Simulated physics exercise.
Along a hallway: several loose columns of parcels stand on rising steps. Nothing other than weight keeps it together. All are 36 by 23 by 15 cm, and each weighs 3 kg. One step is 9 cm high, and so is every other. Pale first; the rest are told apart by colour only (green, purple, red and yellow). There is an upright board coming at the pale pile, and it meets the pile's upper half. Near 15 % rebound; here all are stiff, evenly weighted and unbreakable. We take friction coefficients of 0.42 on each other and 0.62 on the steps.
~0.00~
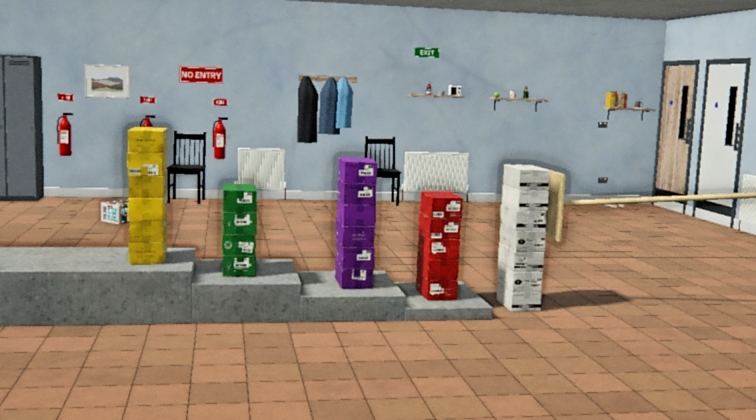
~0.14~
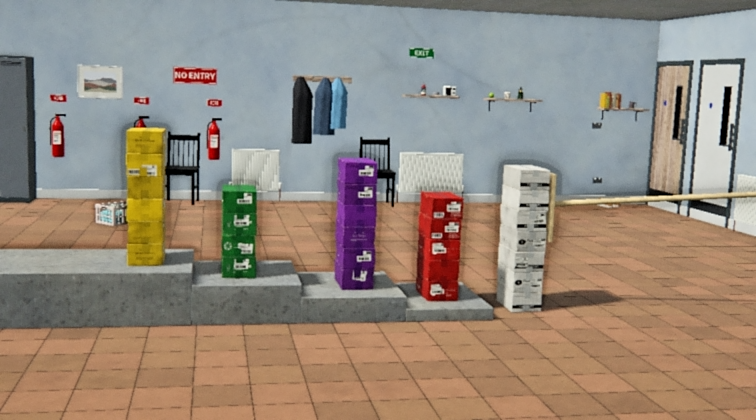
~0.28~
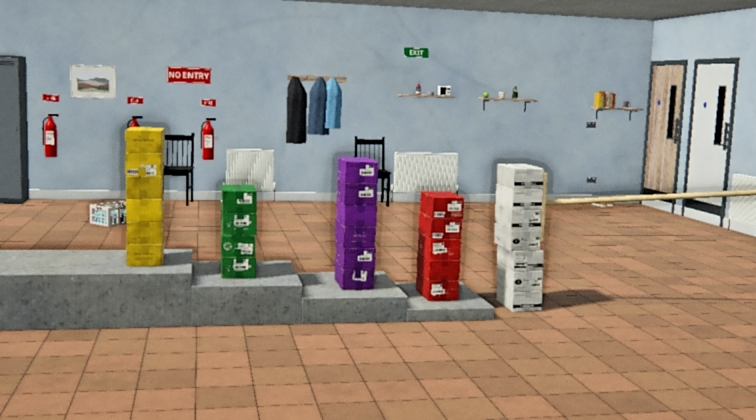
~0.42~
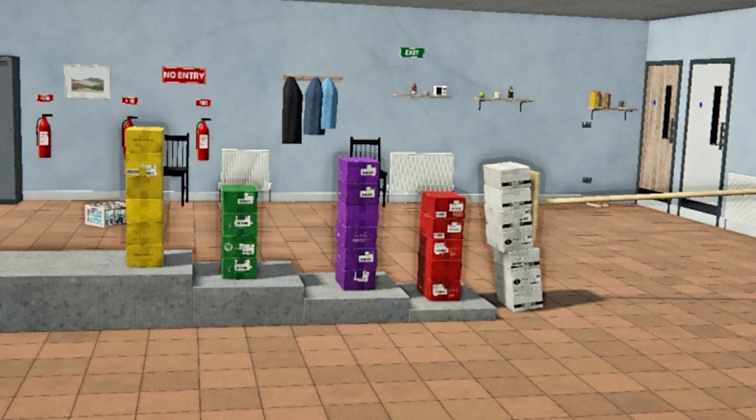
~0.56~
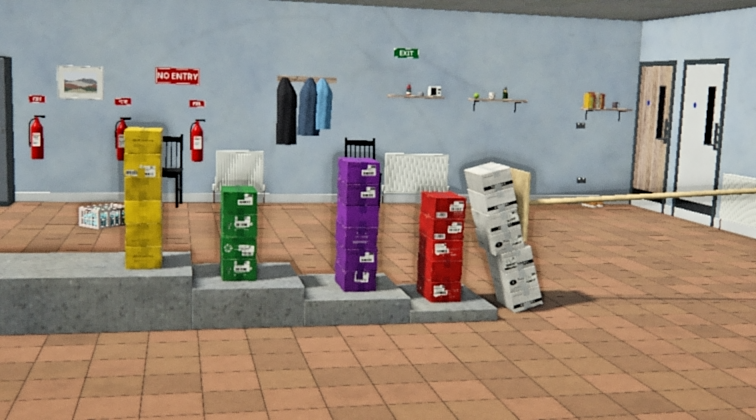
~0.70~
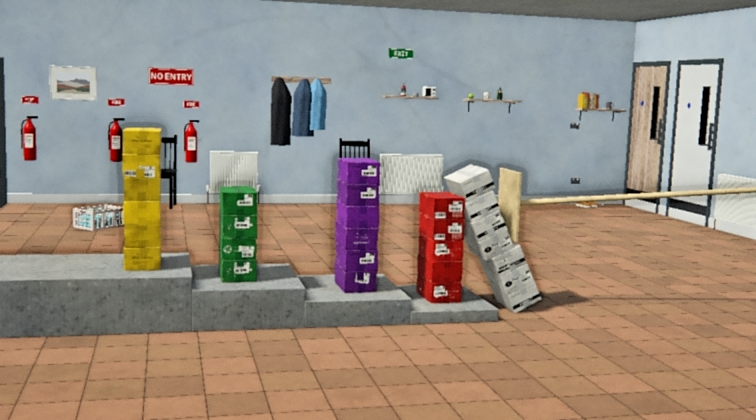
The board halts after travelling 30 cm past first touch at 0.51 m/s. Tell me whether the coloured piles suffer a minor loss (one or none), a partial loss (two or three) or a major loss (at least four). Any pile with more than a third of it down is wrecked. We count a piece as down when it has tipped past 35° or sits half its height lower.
A partial loss.
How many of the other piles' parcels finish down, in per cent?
Roughly 65 percent.
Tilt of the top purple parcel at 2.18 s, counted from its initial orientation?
Roughly 15°.
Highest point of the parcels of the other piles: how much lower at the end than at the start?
I'd put it at around 0 cm.
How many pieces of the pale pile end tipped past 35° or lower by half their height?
The answer is 7 pale pieces.
After 1.04 s, 7 of the pale pile down; none of the 21 other parcels down, 5 disturbed; top red parcel 12° from how it stood.
After 1.50 s, 7 of the pale pile down; 5 of the 21 other parcels down; top red parcel 17° from how it stood, 8 cm lower; top purple parcel 7° from how it stood.
After 2.18 s, 7 of the pale pile down; 11 of the 21 other parcels down; top purple parcel 17° from how it stood, 26 cm lower; top green parcel 8° from how it stood.
In the end (3.3 s), 7 of the pale pile down; 14 of the 21 other parcels down; top purple parcel 52° from how it stood, 38 cm lower; top green parcel 36° from how it stood, 10 cm lower. Wrecked, green, purple and red. From the last view, middles, top purple parcel near (225, 226), top green parcel near (179, 216).
